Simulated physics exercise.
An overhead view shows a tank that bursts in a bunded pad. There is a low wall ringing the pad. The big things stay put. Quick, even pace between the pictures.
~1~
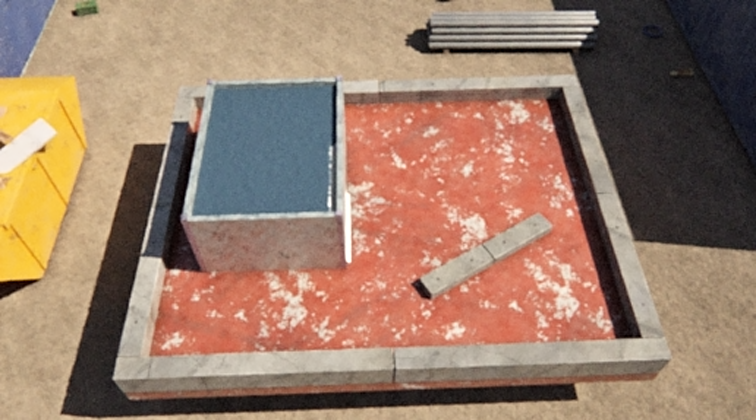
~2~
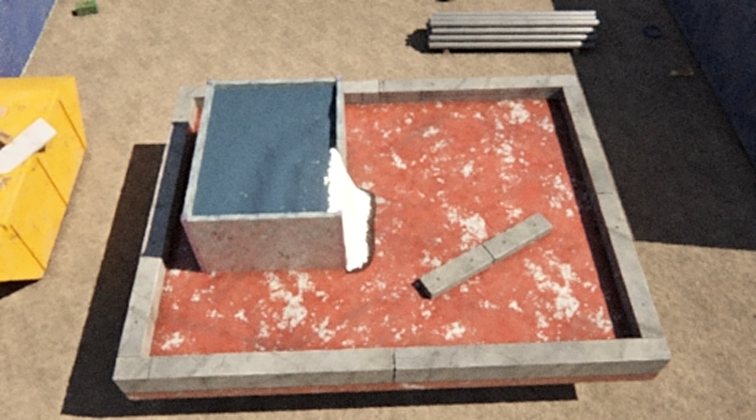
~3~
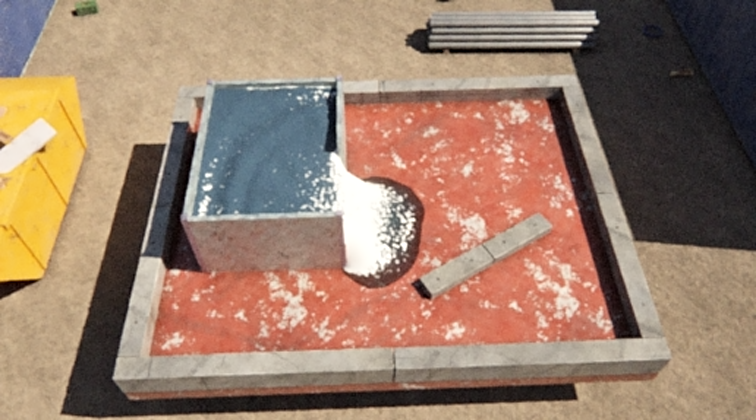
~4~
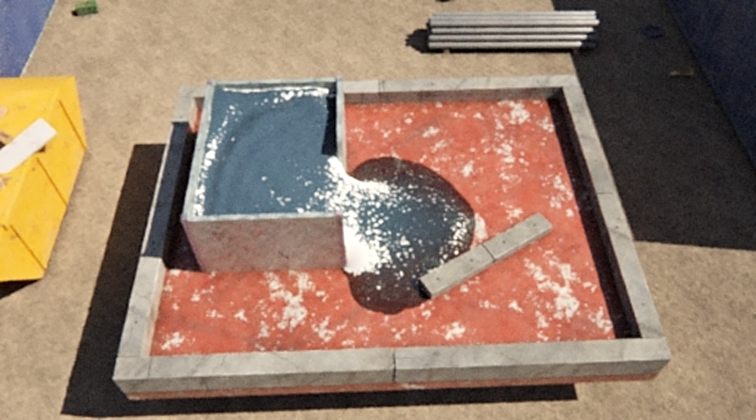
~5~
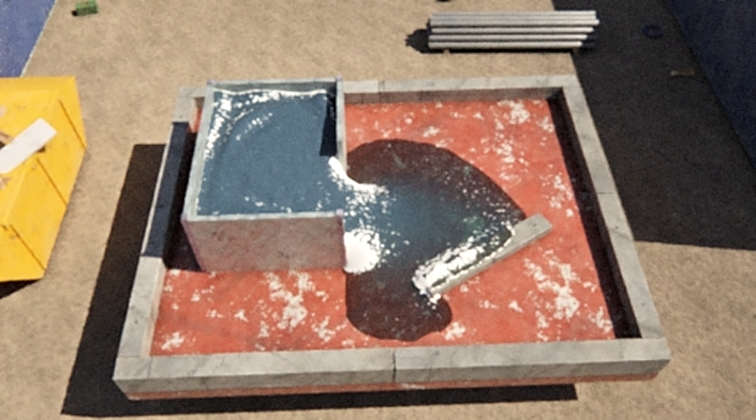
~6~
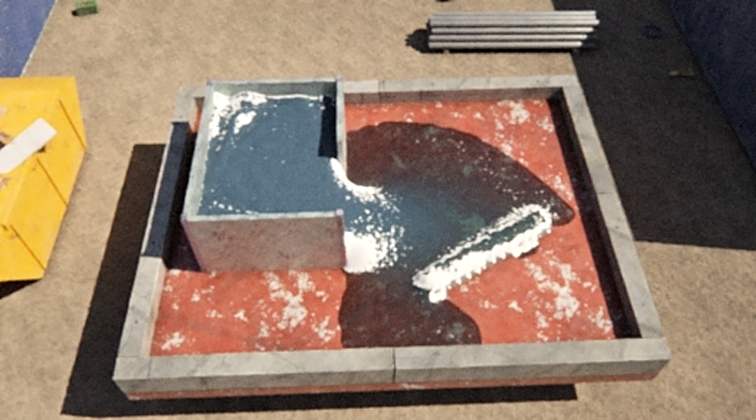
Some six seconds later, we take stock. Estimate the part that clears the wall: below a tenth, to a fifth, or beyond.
In that time, a fair bit gets out, a tenth up to a fifth.
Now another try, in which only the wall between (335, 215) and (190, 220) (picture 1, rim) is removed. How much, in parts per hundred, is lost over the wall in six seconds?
Estimated share: Roughly 38 %.
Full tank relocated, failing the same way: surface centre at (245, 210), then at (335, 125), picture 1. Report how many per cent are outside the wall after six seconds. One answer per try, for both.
About 22 per cent for the first and about 18 per cent for the second.
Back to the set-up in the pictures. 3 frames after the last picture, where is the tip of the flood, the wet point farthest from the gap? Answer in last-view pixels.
About (562, 119).
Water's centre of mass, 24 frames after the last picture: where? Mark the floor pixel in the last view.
It is near (419, 208).
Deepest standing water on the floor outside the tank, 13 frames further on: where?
Somewhere around (556, 101).
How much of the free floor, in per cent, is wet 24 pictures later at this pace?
I'd say 90 per cent.
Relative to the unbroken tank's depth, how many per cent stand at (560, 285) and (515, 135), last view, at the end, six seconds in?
Roughly 16 in a hundred, then 18 in a hundred.
A moment on, water covers 50 % of the floor; the low wall has let 0 % over.
Next, water covers 55 % of the floor; the low wall has let 0 % over.
Then, water covers 65 % of the floor; the low wall has let 8 % over.
Later, water covers 80 % of the floor; the low wall has let 15 % over.
In the end, water covers 85 % of the floor; the low wall has let 17 % over.
